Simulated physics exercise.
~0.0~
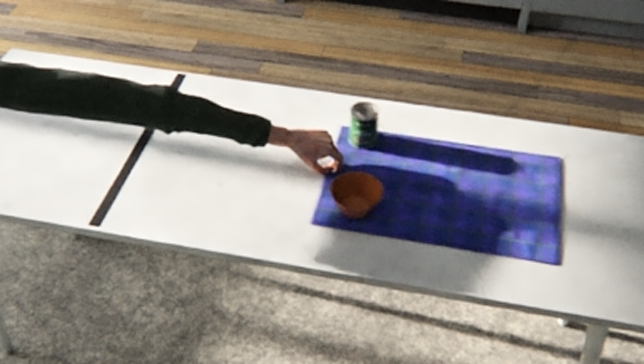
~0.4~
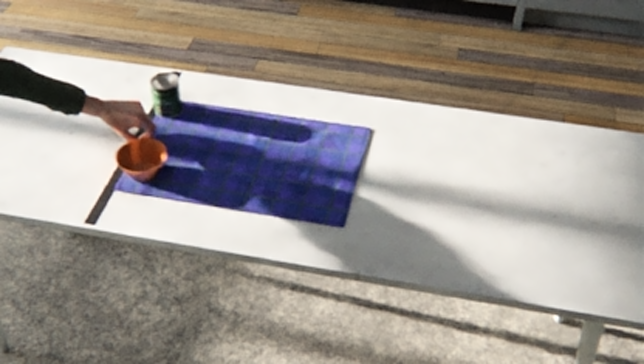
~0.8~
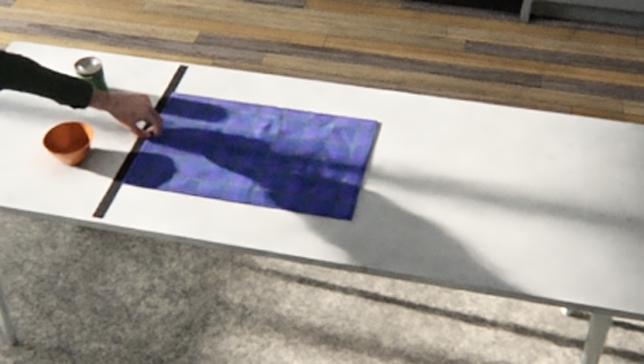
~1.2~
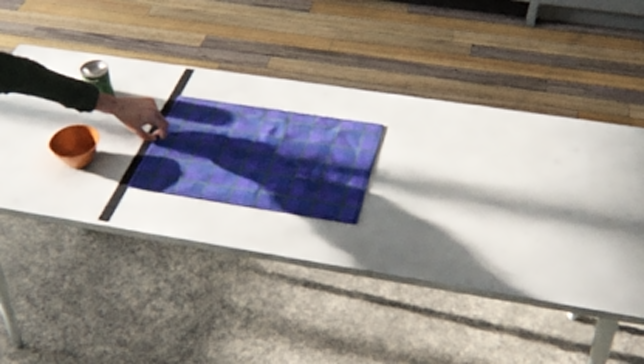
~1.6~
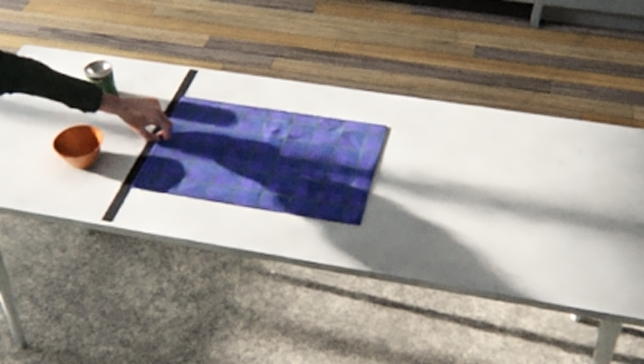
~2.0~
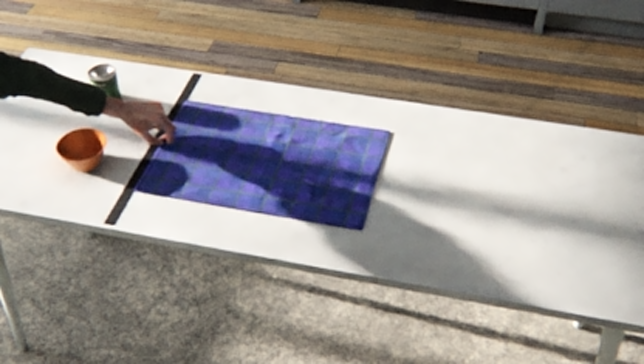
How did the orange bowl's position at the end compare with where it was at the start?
At the start the orange bowl sat on the blue cloth, well to the right of the dark tape. By the end it was on the bare white tabletop to the left of the tape.
